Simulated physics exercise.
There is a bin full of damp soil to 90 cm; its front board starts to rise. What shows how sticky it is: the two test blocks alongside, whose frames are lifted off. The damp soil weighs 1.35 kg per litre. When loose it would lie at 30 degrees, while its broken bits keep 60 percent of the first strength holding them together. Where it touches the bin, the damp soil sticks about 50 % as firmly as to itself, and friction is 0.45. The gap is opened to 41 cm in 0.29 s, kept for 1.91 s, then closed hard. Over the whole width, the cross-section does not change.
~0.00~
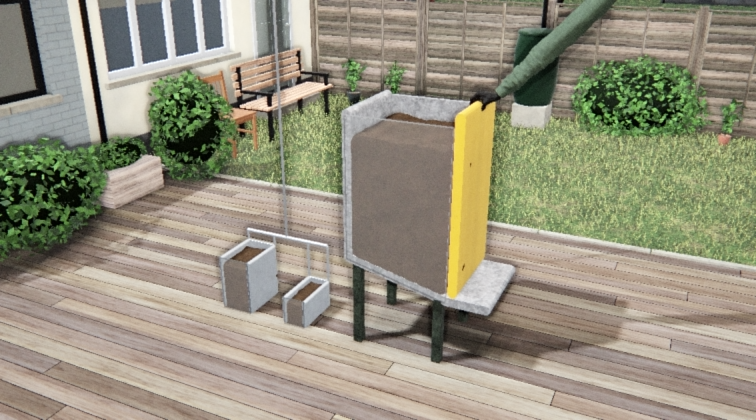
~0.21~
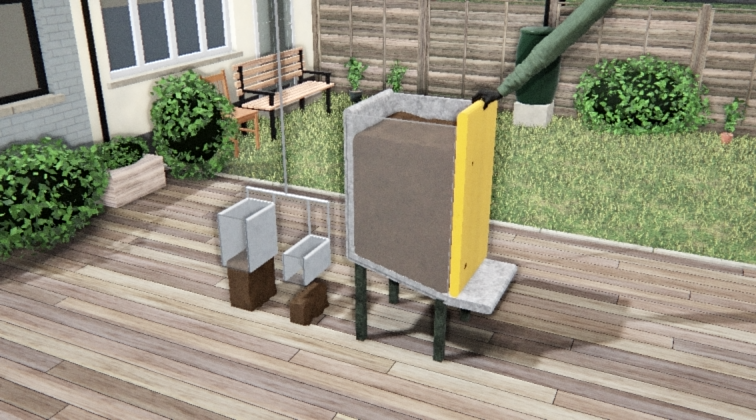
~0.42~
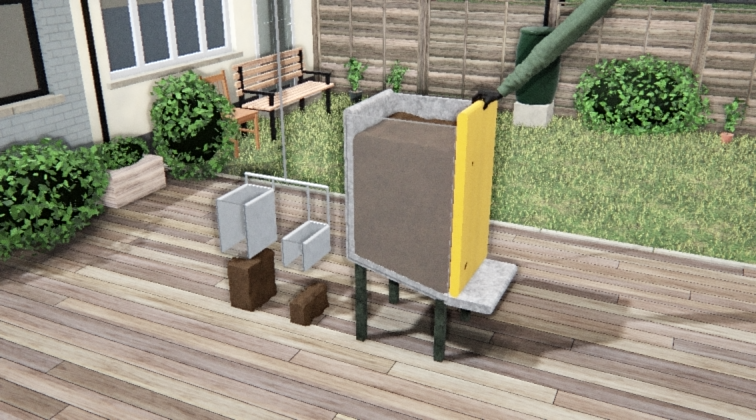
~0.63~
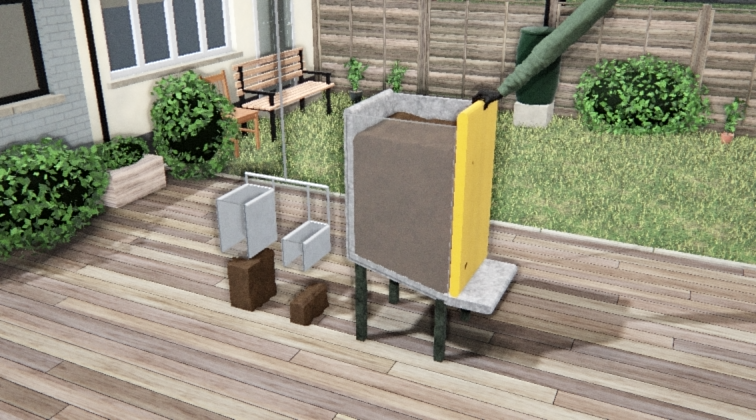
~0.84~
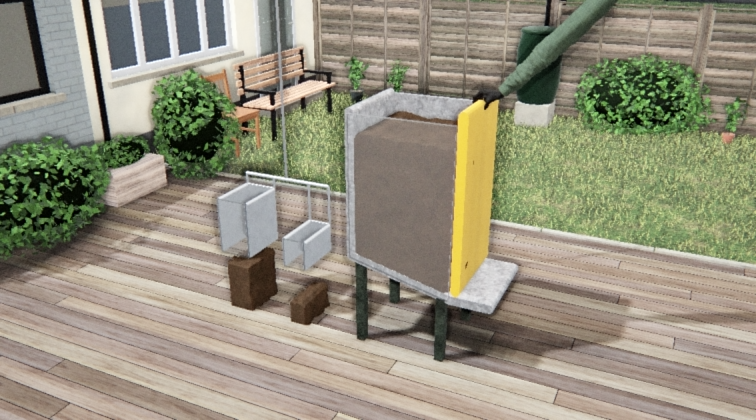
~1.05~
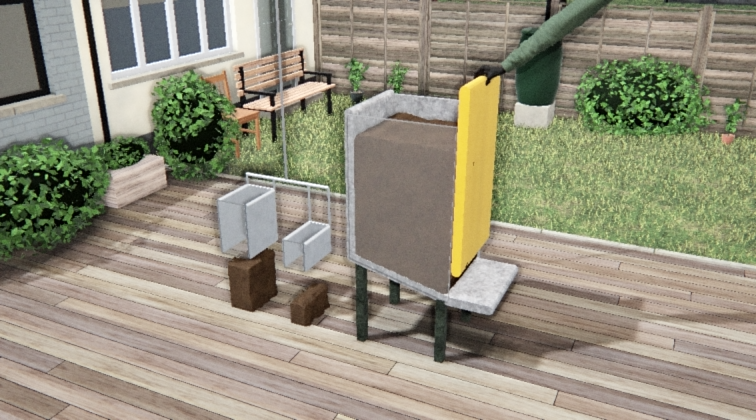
Metal moulds lifting off two small brown soil blocks, then a green arm raising the yellow board on a soil-filled bin slightly.
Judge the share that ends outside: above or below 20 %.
It comes out smaller than 20 %.
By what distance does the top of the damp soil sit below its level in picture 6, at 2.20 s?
Around 0 cm.
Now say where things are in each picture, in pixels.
In the first picture, top of the hatch at (460, 119), not yet moved; crest of the damp soil at (364, 137); block heights 34 cm, 16 cm (left to right).
In the second picture, top of the hatch at (462, 118), not yet moved; crest of the damp soil at (366, 136); block heights 34 cm, 16 cm (left to right).
In the third picture, top of the hatch at (462, 118), not yet moved; crest of the damp soil at (366, 136); block heights 34 cm, 16 cm (left to right).
In the fourth picture, top of the hatch at (463, 118), not yet moved; crest of the damp soil at (366, 136); block heights 34 cm, 16 cm (left to right).
In the fifth picture, top of the hatch at (463, 118), not yet moved; crest of the damp soil at (367, 135); block heights 34 cm, 16 cm (left to right).
In the sixth picture, top of the hatch at (465, 92), moved 14 cm; crest of the damp soil at (367, 137); block heights 34 cm, 16 cm (left to right).
After 1.58 s, the hatch is 41 cm open and 0 % is out.
After 2.20 s, the hatch is 41 cm open and 0 % is out.
After 2.82 s, the hatch is 41 cm open and 0 % is out.
After 3.45 s, the hatch is 9.9 cm open and 1 % is out.
After 4.02 s, the hatch is shut and 2 % is out.
